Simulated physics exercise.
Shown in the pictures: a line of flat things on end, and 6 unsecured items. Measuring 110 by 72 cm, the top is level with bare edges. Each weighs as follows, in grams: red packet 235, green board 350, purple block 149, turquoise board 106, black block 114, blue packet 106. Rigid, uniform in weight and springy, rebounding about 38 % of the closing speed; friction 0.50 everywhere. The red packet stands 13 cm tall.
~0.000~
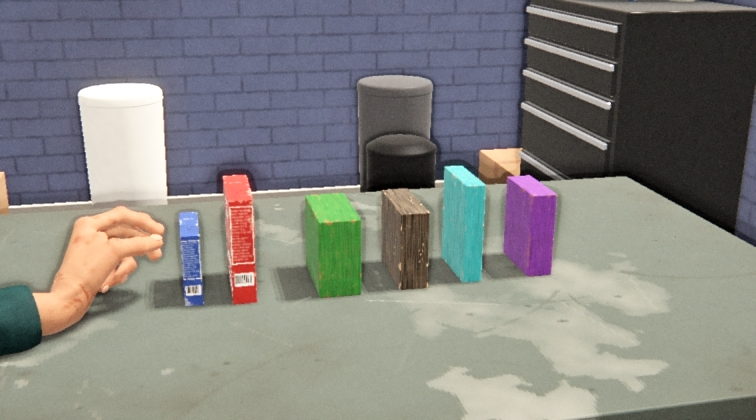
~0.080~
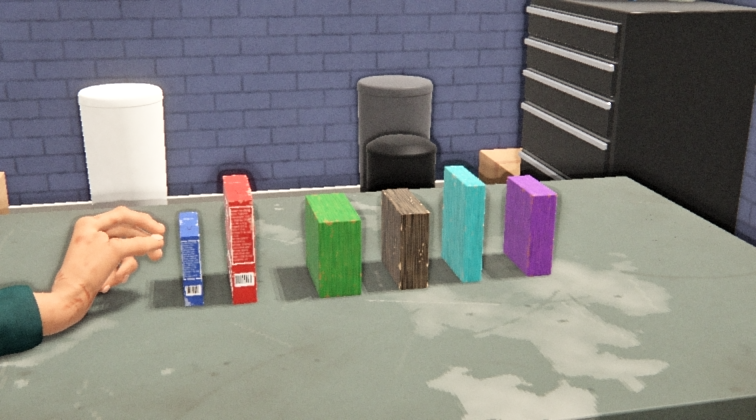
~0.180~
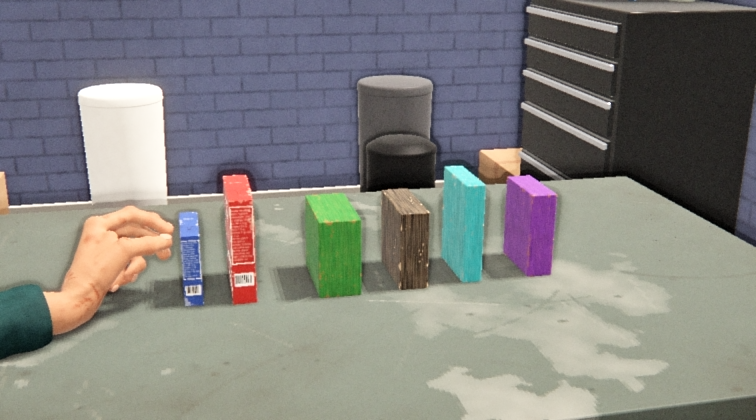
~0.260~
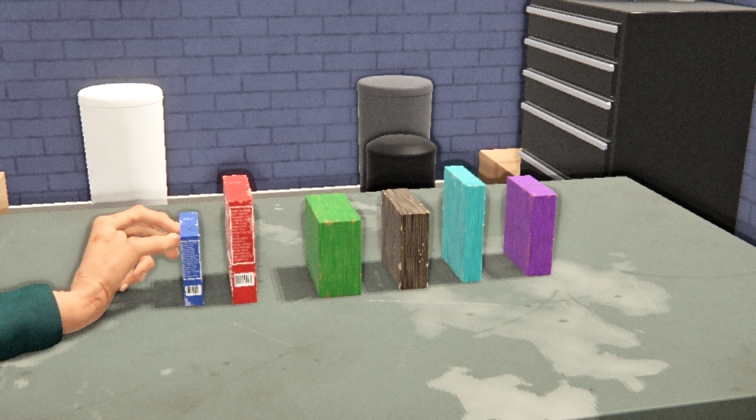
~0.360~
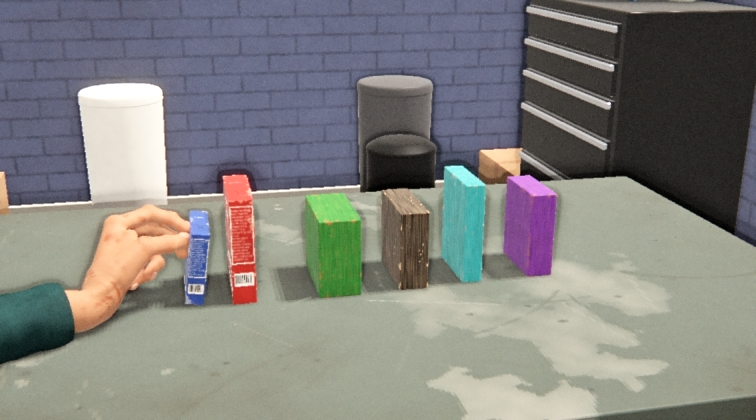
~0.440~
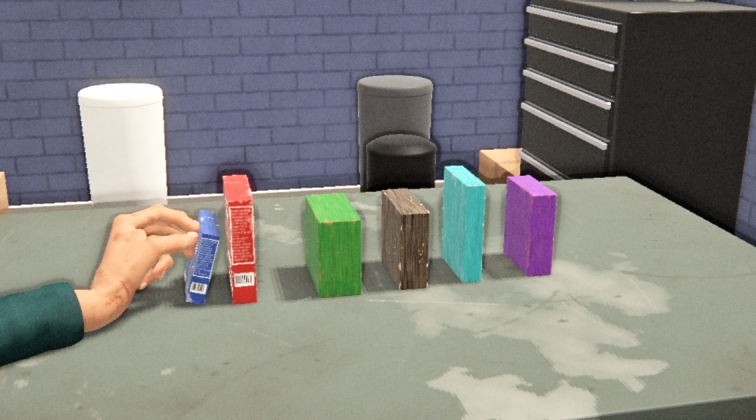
A hand in a dark green sleeve reaches in from the left over a worn grey tabletop, seen from the front and slightly above, with a blue brick wall, bins and a black drawer cabinet behind. Six upright flat pieces stand in a row: blue packet, red packet, green, dark brown, turquoise and purple. The fingers move right, touch the blue packet and tilt it toward the red one, while the camera stays still.
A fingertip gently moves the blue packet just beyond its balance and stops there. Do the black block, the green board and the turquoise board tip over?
The black block does not tip; the green board does not tip; the turquoise board does not tip.
After 0.64 s, blue packet 40° over; red packet leaning 21°.
After 0.74 s, blue packet 51° over; red packet leaning 35°.
After 1.14 s, blue packet 51° over; red packet leaning 34°.
At rest (1.6 s), all 4 in place, give or take 5 cm. Seen from the same camera at the end, black block near (404, 238), green board near (332, 244).
